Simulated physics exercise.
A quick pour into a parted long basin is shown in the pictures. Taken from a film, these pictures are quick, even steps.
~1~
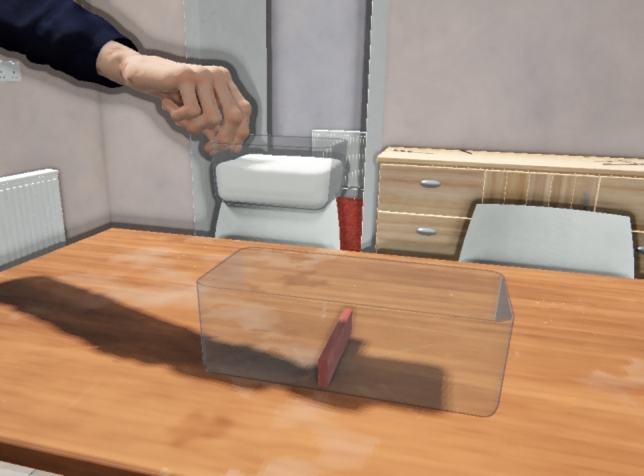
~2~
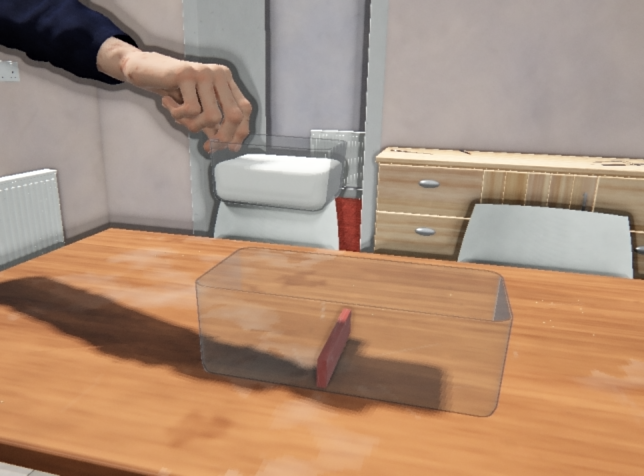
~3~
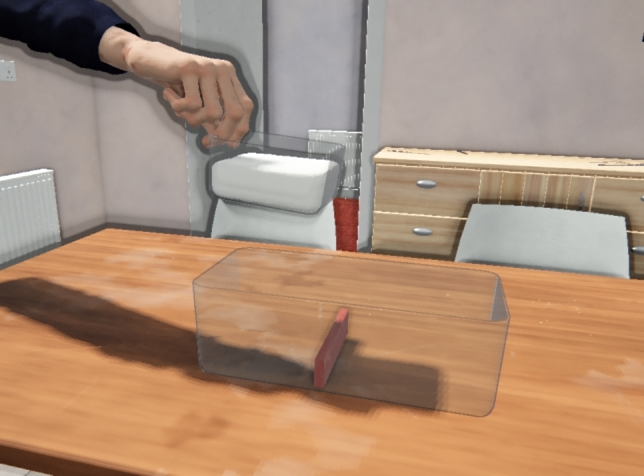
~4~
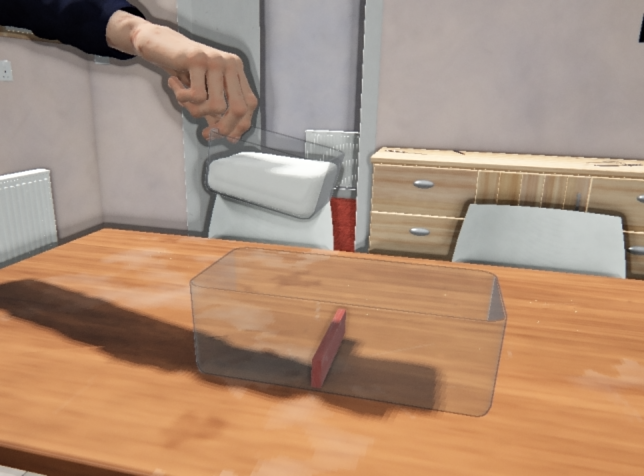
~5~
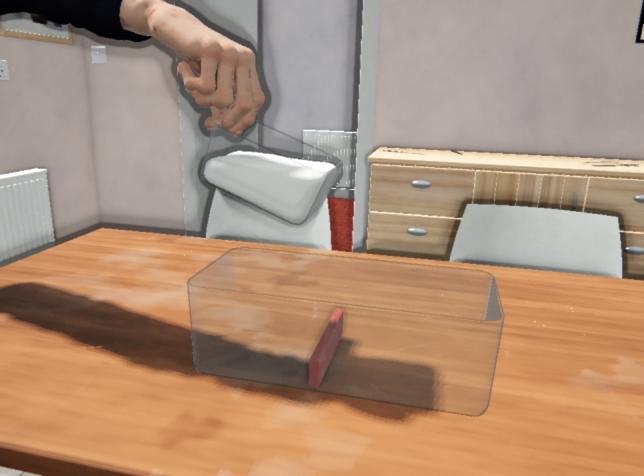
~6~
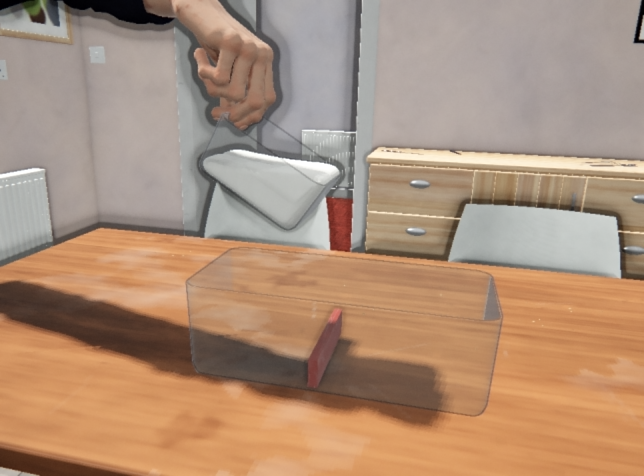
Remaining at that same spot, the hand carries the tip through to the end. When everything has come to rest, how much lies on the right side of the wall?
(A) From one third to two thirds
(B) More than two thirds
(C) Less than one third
More than two thirds.
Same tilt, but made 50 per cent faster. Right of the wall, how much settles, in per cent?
Some 75 per cent.
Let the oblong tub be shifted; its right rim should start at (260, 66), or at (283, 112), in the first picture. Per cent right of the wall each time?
First try 10 %, second try 35 %.
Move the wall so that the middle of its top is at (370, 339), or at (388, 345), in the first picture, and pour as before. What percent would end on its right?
55 % and 25 %, roughly.
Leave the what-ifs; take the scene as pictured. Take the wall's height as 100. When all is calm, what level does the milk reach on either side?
Left side 20 percent, right side 40 percent.
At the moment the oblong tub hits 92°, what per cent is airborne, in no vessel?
Airborne share: Approx. 35 %.
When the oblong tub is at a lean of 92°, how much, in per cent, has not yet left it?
About 20 %.
A moment on, the oblong tub is tipped on its side and 22 per cent is still to pour, 0 is left of the wall and 43 right of it.
Next, the oblong tub is tipped right over and 4 per cent is still to pour, 16 is left of the wall and 74 right of it.
Then the oblong tub is tipped right over and 0 per cent is still to pour, 25 is left of the wall and 75 right of it.
Later the oblong tub is tipped right over and 0 per cent is still to pour, 24 is left of the wall and 75 right of it.
At rest 24 per cent lies left of the wall, 75 right of it and 1 outside.
